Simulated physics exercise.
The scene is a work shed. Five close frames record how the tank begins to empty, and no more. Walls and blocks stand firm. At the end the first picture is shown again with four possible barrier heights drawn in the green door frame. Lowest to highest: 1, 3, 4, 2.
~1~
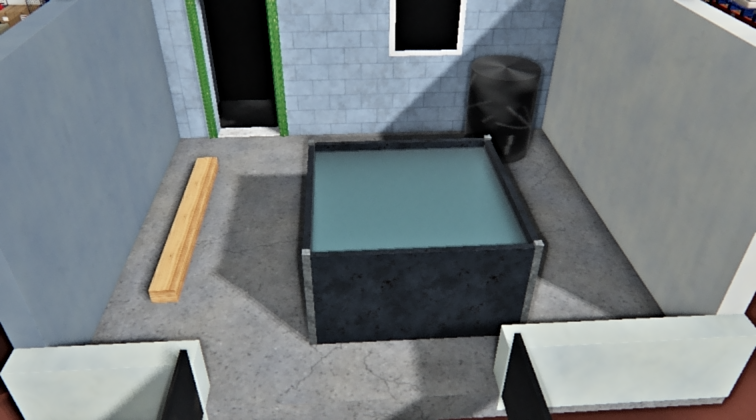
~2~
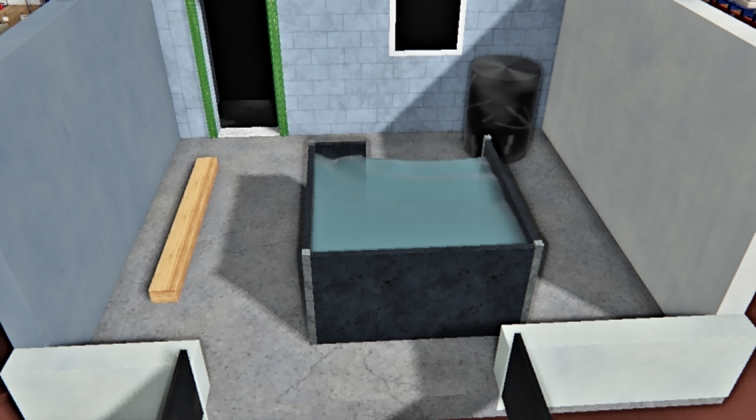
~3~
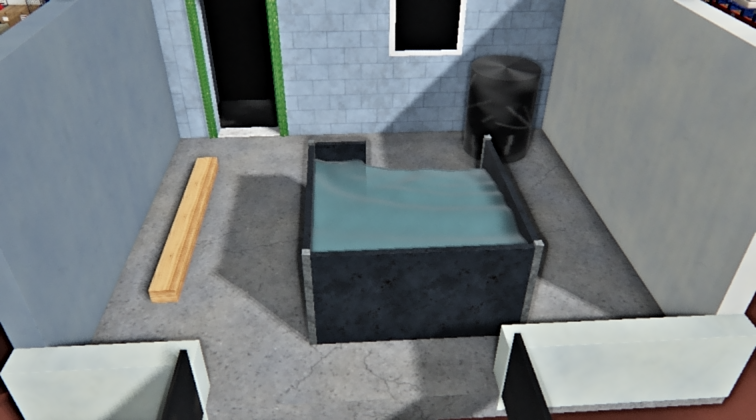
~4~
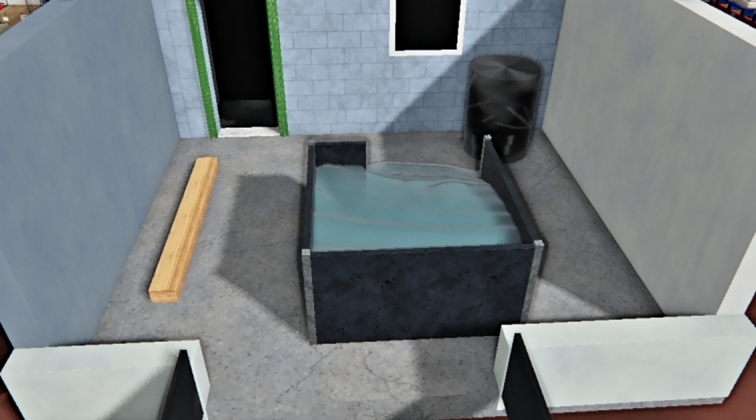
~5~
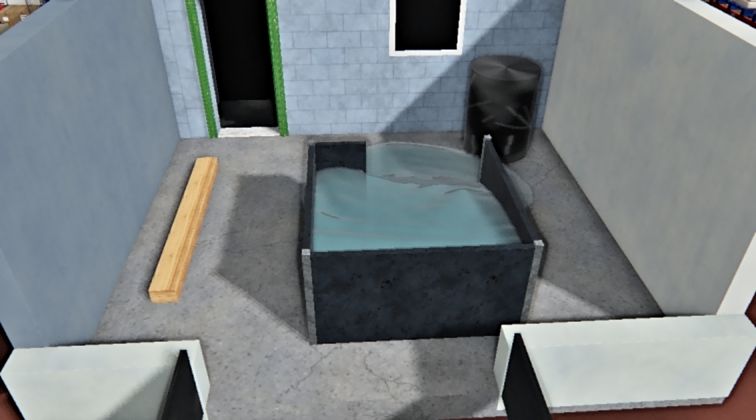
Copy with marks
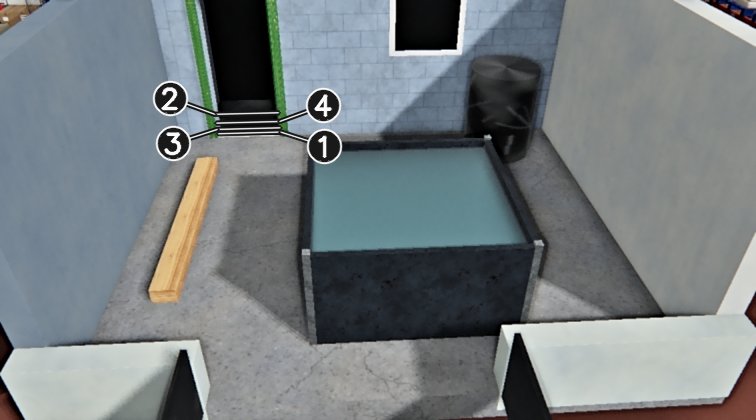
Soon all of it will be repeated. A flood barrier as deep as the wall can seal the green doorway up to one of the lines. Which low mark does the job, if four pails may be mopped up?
The answer is mark 4.
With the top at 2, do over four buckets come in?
No, not at all.
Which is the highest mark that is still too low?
The answer is 3.
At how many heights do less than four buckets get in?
Two.
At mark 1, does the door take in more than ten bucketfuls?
Yes.
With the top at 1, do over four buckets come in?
Yes, it does.
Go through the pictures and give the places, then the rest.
Water in the tank at rest, its middle at (410, 195); foot of the green doorway at (250, 136); open gate at (353, 328), in the first frame.
Water covers 2 % of the ground, its front hidden from here, in the second frame.
Water covers 5 % of the ground, its front hidden from here, in the third frame.
Water covers 12 % of the ground, its front hidden from here, in the fourth frame.
Front seen at (386, 143), 20 % of the ground wet, in the fifth frame.
On the marked copy, 1 at (249, 132); 2 at (246, 113); 3 at (248, 128); 4 at (248, 122); from the bottom up 1, 3, 4, 2.
Choosing 1, dozens of bucketfuls pour in.
Choosing 2, nothing gets over.
Choosing 3, about 8 bucketfuls get in.
Choosing 4, a bucket or two gets in.
